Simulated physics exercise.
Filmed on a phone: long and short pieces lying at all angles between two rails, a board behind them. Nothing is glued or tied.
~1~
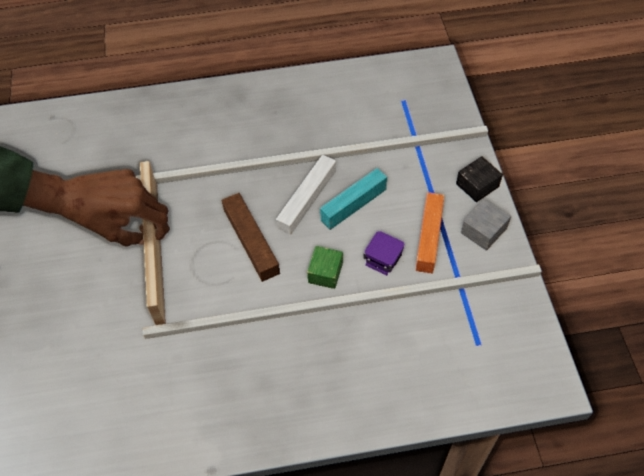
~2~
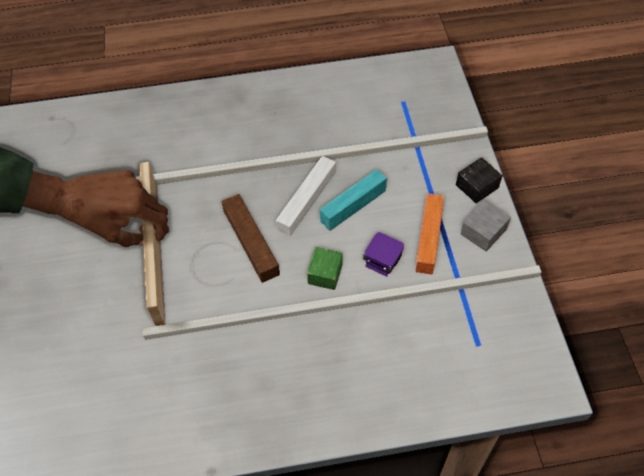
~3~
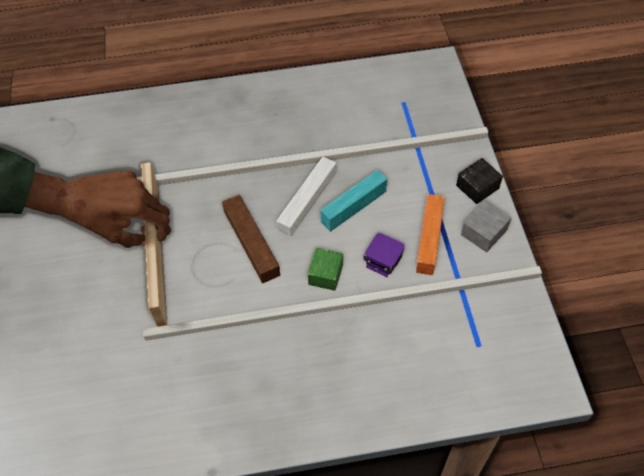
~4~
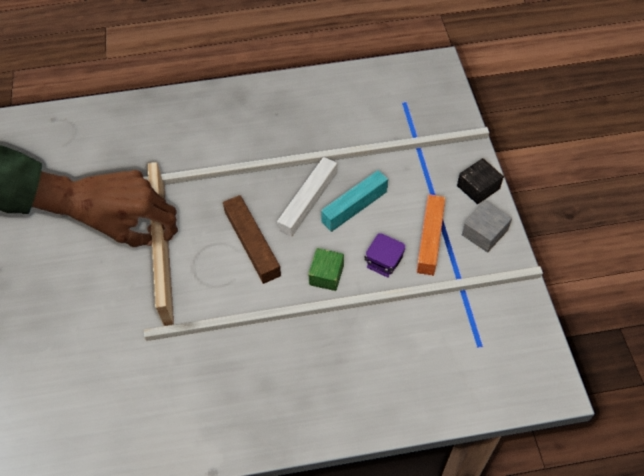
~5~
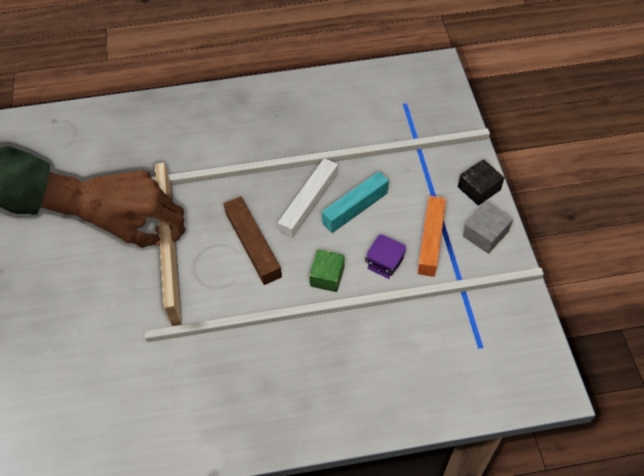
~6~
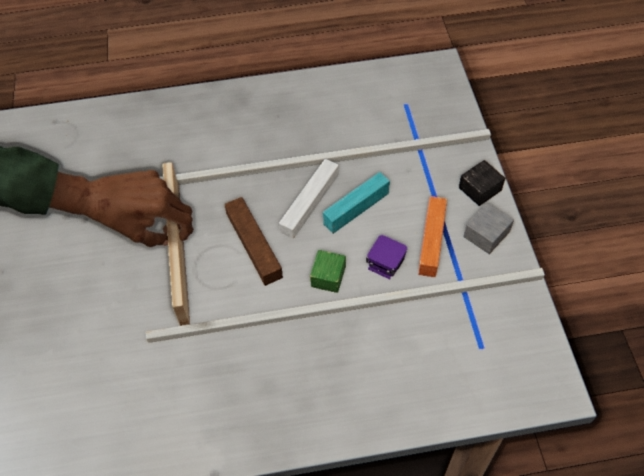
A hand slides a wooden board slightly right between two rails toward scattered colored blocks.
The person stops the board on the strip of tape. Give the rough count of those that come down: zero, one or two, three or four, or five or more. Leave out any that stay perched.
Here the number that fall off is one or two.
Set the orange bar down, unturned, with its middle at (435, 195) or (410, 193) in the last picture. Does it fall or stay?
The orange bar stays on; remains up.
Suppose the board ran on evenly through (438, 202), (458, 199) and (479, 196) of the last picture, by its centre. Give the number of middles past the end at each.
Place by place, 1, 3 and 5.
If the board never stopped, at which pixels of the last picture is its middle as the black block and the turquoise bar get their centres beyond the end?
At (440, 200) for the black block; at (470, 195) for the turquoise bar.
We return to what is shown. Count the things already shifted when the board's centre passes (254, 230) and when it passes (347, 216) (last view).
By then 1, and 6.
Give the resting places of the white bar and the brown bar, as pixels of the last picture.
Near (458, 175) and (451, 210).
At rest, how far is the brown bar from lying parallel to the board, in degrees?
About 0°.
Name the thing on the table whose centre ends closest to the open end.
The black block ends nearest.
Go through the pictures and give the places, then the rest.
The first frame shows black block (479, 179); grey block (486, 225); orange bar (430, 233); board (152, 241); tape (437, 210).
The second frame shows grey block (485, 226); turquoise bar (354, 200).
The third frame shows orange bar (430, 234); white bar (307, 196).
The fourth frame shows black block (480, 181); purple case (385, 256).
The fifth frame shows grey block (487, 228); green block (327, 271).
The sixth frame shows black block (482, 183); grey block (488, 228); orange bar (433, 236); board (176, 241); tape (440, 213).
Soon after, none off yet; black block at rest near (482, 183); grey block at rest near (488, 228); orange bar at rest near (433, 236).
After that, none off yet; black block at rest near (482, 183); grey block at rest near (488, 228); orange bar displaced a little near (455, 234).
In the end, the number that fall off is one or two; gone, grey block.
